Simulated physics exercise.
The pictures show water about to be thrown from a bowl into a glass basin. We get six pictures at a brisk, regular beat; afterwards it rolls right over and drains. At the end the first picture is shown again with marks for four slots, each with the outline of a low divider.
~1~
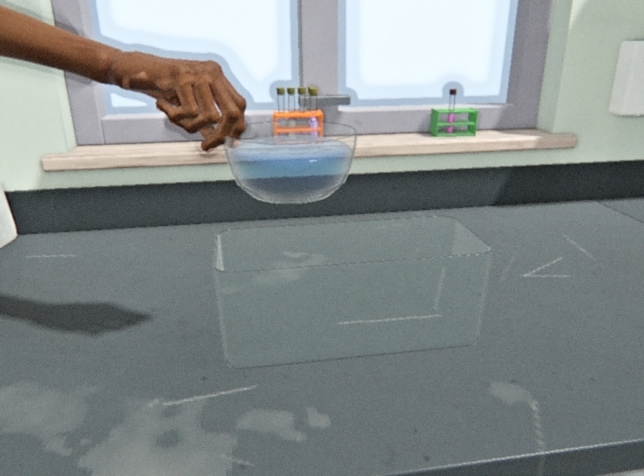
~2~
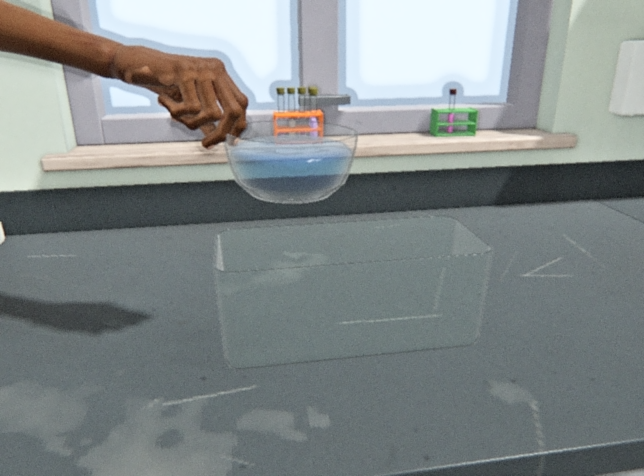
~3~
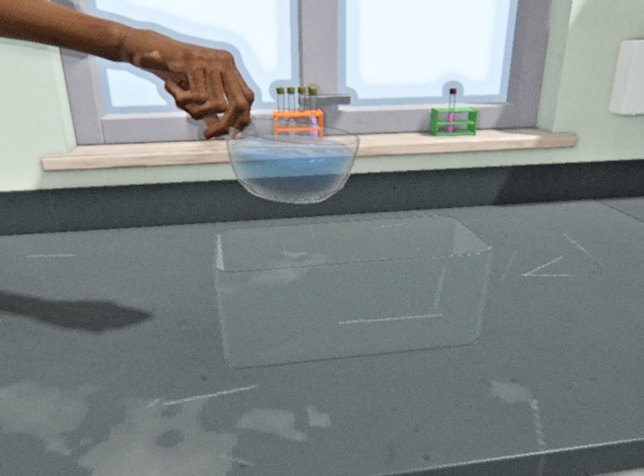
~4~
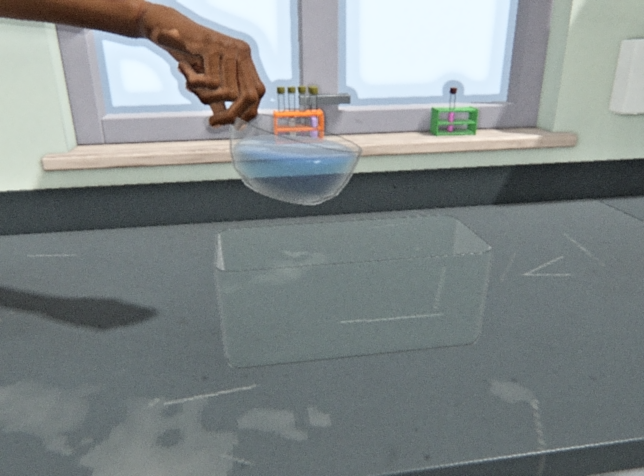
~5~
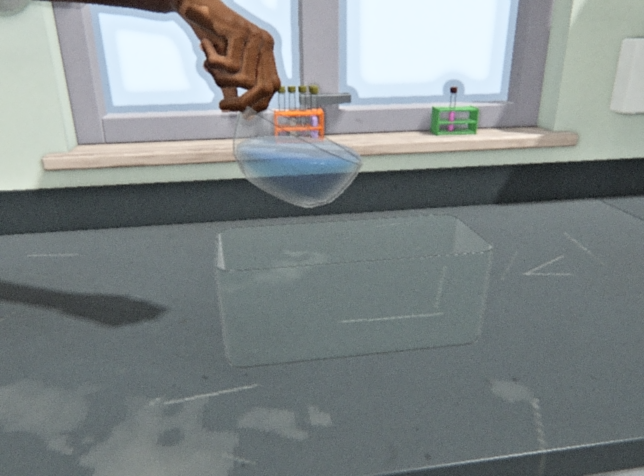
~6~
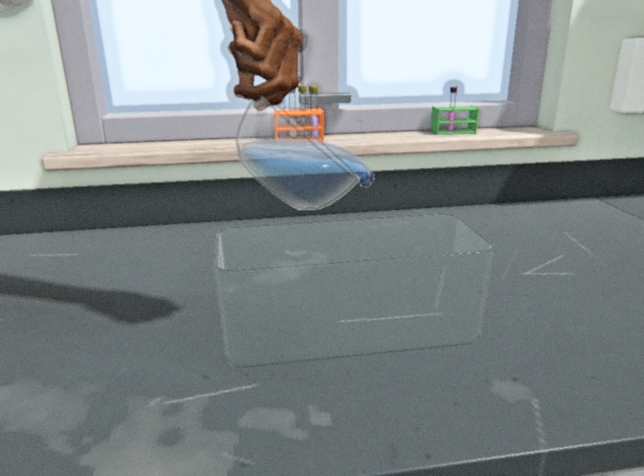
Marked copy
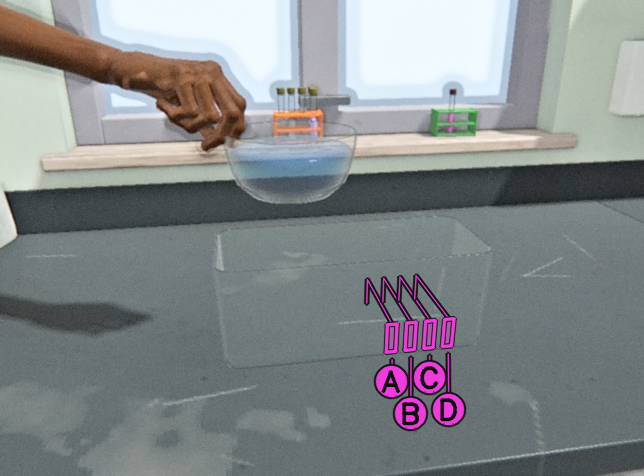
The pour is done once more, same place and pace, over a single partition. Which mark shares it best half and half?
Take A.
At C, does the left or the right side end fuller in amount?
The left side.
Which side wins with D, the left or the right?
The left one.
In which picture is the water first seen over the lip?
Picture 5.
On the marked copy, A at (392, 359); B at (410, 357); C at (429, 355); D at (448, 353).
If A is chosen, about 51 % ends left of the wall and 48 % right of it.
If B is chosen, about 68 % ends left of the wall and 28 % right of it; 5 % is lost outside.
If C is chosen, about 82 % ends left of the wall and 16 % right of it; 3 % is lost outside.
If D is chosen, about 81 % ends left of the wall and 17 % right of it; 3 % is lost outside.
